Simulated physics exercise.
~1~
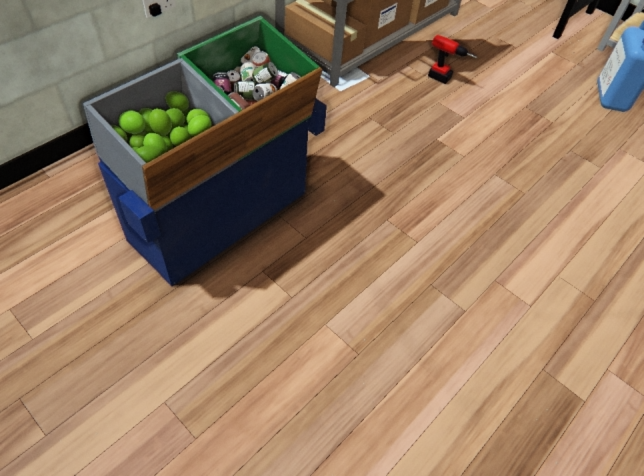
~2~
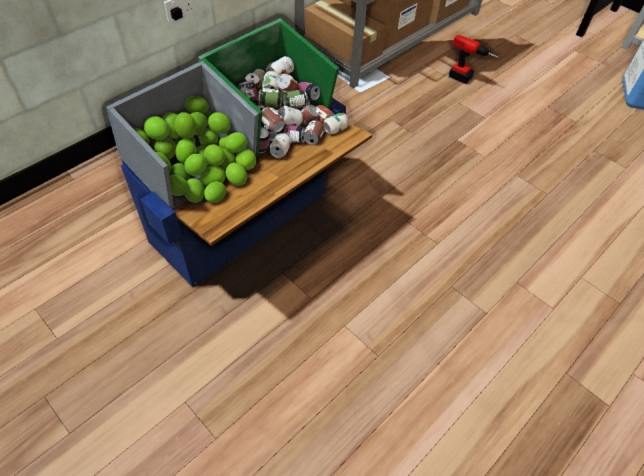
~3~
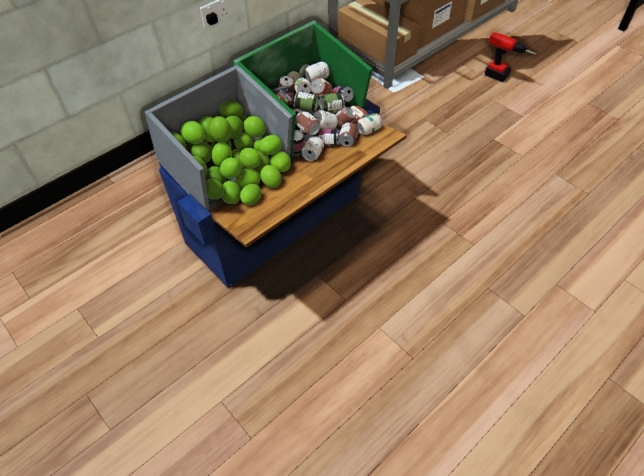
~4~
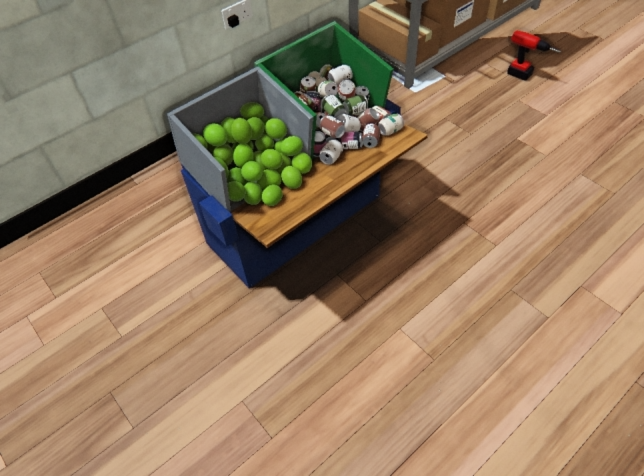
Bright green limes fill a grey hopper beside a green hopper of small cans, both set on a blue stand against a pale block wall and seen from above across a wood-plank floor. A red drill lies near a metal shelf with cardboard boxes at the upper right. At first a wooden flap stands up along the front, holding everything in. The flap then swings down, and the limes and cans slump forward towards it as the view pans slightly left. The piles settle at the open front, and nothing lies on the floor at the end.
